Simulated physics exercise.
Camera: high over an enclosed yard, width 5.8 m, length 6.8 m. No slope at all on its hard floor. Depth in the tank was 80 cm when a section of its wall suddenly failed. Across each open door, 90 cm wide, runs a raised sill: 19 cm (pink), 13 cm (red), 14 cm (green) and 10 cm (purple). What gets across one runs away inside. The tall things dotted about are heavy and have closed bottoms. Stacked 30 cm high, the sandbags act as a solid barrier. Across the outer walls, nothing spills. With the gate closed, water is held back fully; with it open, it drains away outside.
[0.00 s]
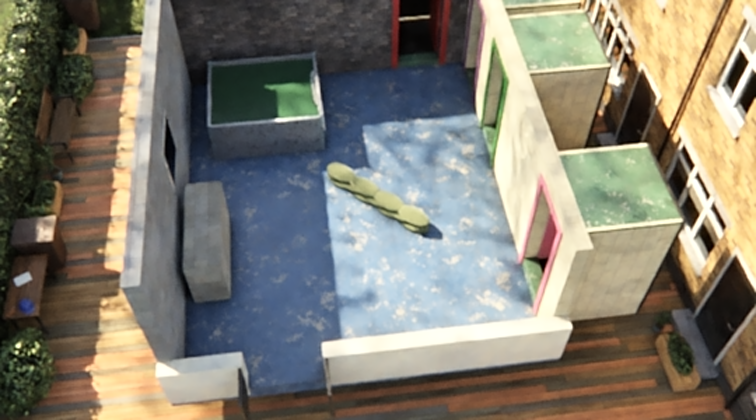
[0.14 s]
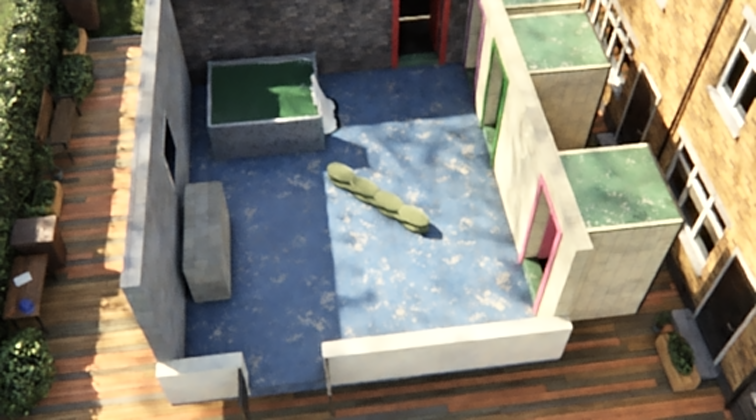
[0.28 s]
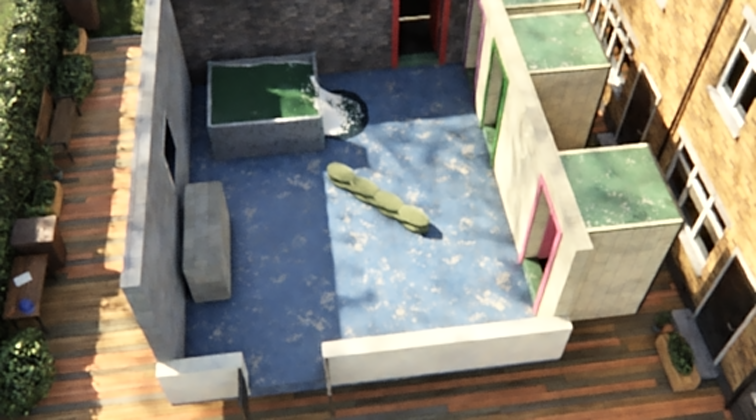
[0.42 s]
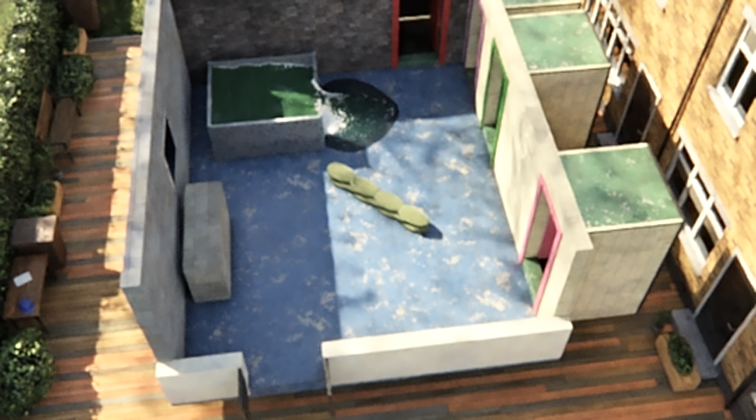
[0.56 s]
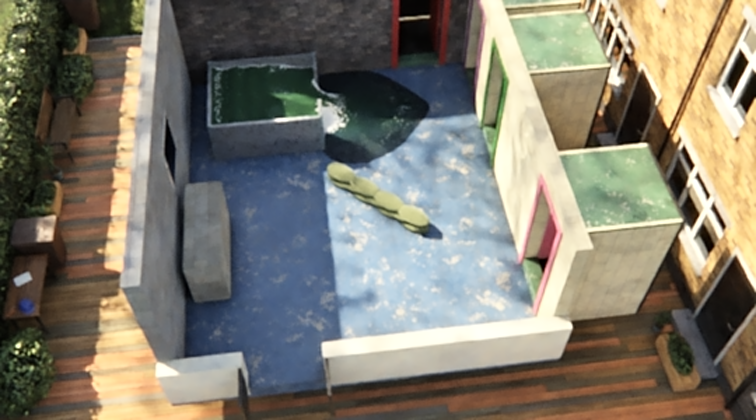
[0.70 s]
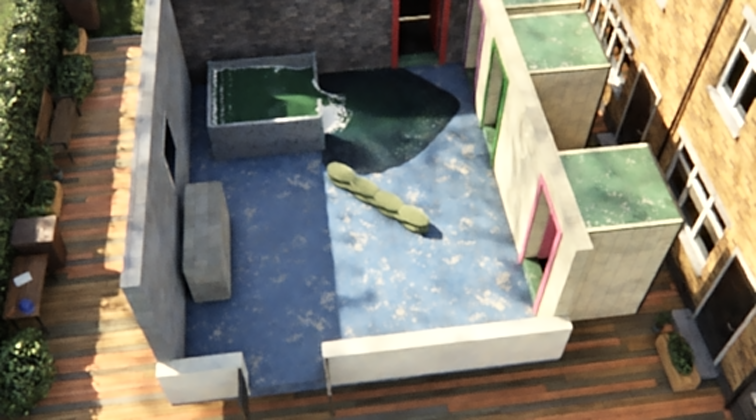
In this clip, a walled yard with a blue floor is seen from above as dark green water bursts through the right side of a raised tank and spreads rightward in a widening pool behind the green sandbags.
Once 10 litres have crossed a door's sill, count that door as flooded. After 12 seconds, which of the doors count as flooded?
Pink door: Not flooded; red door: Flooded; green door: Flooded; purple door: Flooded.
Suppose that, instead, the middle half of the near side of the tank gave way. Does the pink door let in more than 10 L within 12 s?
Against that limit: Pink short of it.
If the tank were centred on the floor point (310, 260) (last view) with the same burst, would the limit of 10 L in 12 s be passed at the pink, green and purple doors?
With respect to that limit, pink ends up outside it, green ends up inside it, purple ends up inside it.
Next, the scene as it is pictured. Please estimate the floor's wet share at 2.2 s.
Roughly 35 % of the floor.
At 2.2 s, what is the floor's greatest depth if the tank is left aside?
Depth max: Approx. 38 cm.
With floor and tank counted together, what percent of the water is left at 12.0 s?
Roughly 78 per cent is still there.
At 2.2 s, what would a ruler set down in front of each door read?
You'd see pink at 1 cm, red at 16 cm, green at 25 cm and purple at 34 cm.
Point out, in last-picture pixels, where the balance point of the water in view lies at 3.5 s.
Near (348, 134).
After 1.4 s water covers 30 % of the floor and is deepest (43 cm) near (456, 65); pink door not reached, red door 18 cm at the sill, 0 L in, green door 23 cm at the sill, 3 L in, purple door 24 cm at the sill, 33 L in.
After 2.2 s water covers 35 % of the floor and is deepest (38 cm) near (451, 77); pink door not reached, red door 16 cm at the sill, 6 L in, green door 25 cm at the sill, 32 L in, purple door 34 cm at the sill, 146 L in.
After 3.5 s water covers 45 % of the floor and is deepest (24 cm) near (327, 119); pink door 6 cm at the sill, 0 L in, red door 19 cm at the sill, 23 L in, green door 17 cm at the sill, 63 L in, purple door 22 cm at the sill, 296 L in.
After 7.0 s water covers 70 % of the floor and is deepest (14 cm) near (491, 345); pink door 11 cm at the sill, 0 L in, red door 14 cm at the sill, 49 L in, green door 10 cm at the sill, 70 L in, purple door 12 cm at the sill, 404 L in.
After 12.0 s water covers 95 % of the floor and is deepest (10 cm) near (532, 330); pink door 9 cm at the sill, 0 L in, red door 8 cm at the sill, 50 L in, green door 6 cm at the sill, 70 L in, purple door 9 cm at the sill, 411 L in.
